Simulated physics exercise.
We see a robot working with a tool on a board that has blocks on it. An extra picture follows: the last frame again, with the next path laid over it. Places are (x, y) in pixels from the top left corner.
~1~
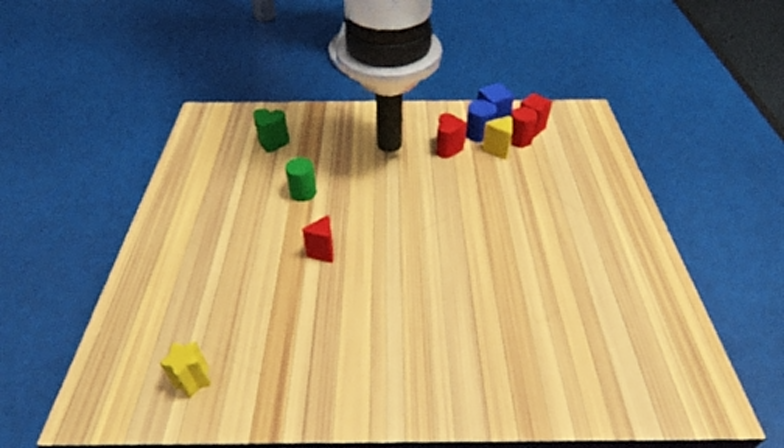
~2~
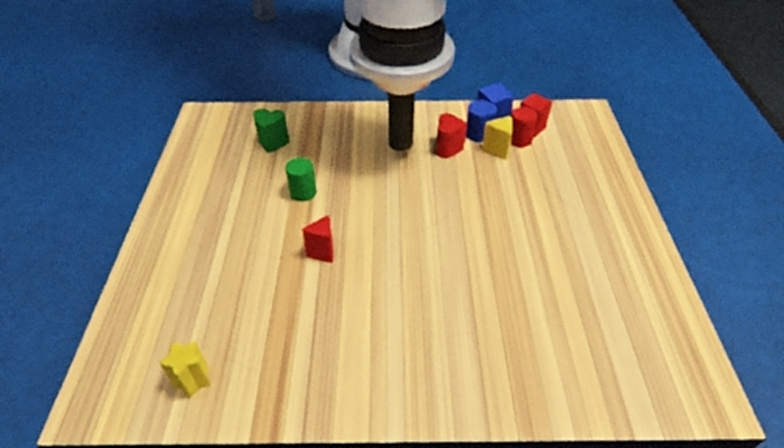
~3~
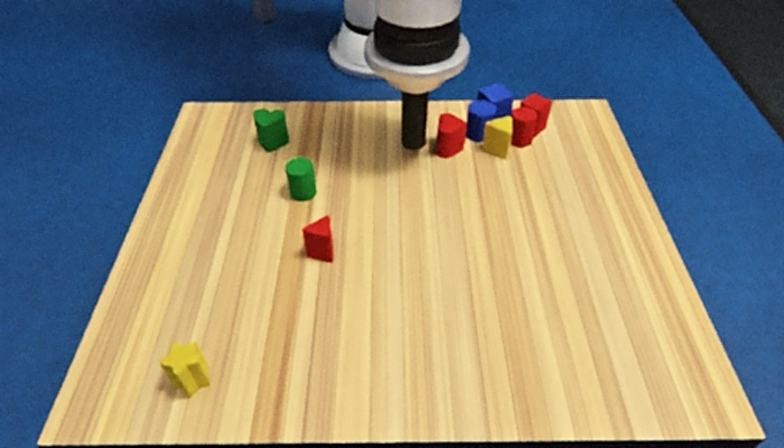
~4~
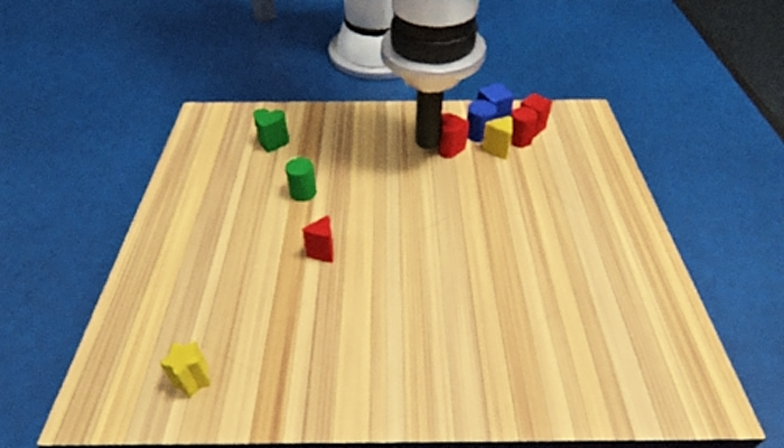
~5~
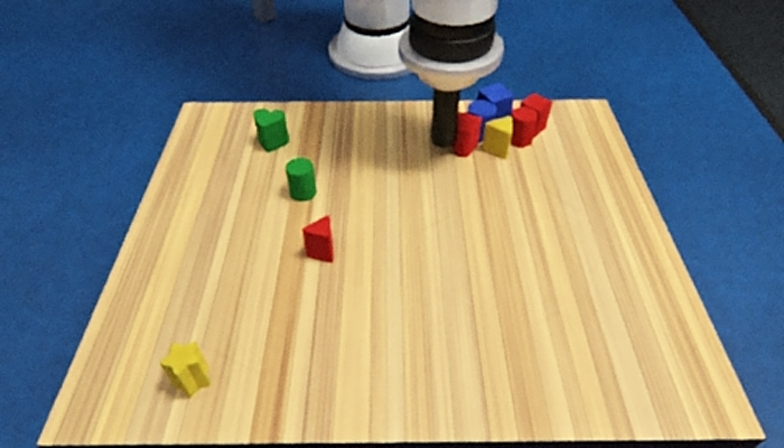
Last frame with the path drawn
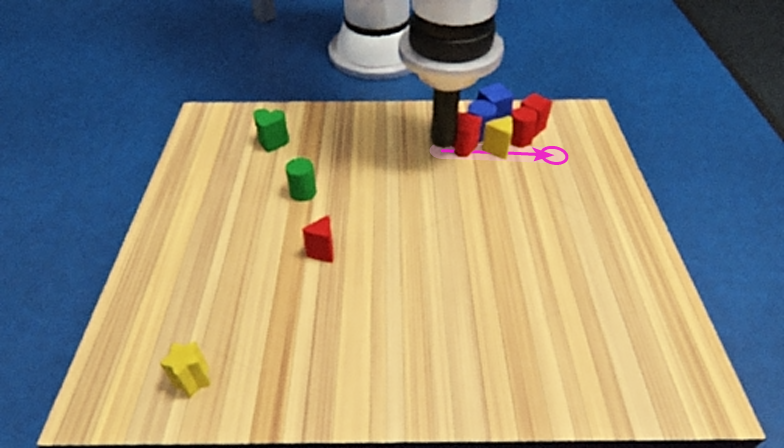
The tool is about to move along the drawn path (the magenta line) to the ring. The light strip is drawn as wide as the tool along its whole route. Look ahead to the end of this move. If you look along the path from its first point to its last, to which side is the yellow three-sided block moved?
Pushed right.
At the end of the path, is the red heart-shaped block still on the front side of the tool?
I believe so.
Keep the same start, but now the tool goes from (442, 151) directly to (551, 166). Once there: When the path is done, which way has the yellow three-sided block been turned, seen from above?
It rotates counterclockwise.
The drawn path runs from (442, 151) to (554, 155).
What follows on the original path. One third of the way, tool at (481, 141); red heart-shaped block at (505, 120); blue hexagon at (501, 104), turned 20° anticlockwise; blue square at (501, 87), turned 30° anticlockwise; yellow three-sided block at (523, 129), turned 40° anticlockwise; red hexagon at (531, 113).
Two thirds of the way, tool at (519, 143); red heart-shaped block at (543, 122); blue hexagon at (504, 104), turned 30° anticlockwise; blue square at (501, 86), turned 35° anticlockwise; yellow three-sided block at (557, 136); red hexagon at (560, 111), turned 60° anticlockwise; red square at (544, 98), turned 55° anticlockwise.
At the end, tool at (557, 145); red heart-shaped block at (580, 122), turned 15° anticlockwise; blue hexagon at (504, 104), turned 30° anticlockwise; blue square at (501, 86), turned 35° anticlockwise; yellow three-sided block at (572, 142), turned 10° clockwise; red hexagon at (571, 107), turned 90° anticlockwise; red square at (544, 97), turned 55° anticlockwise.
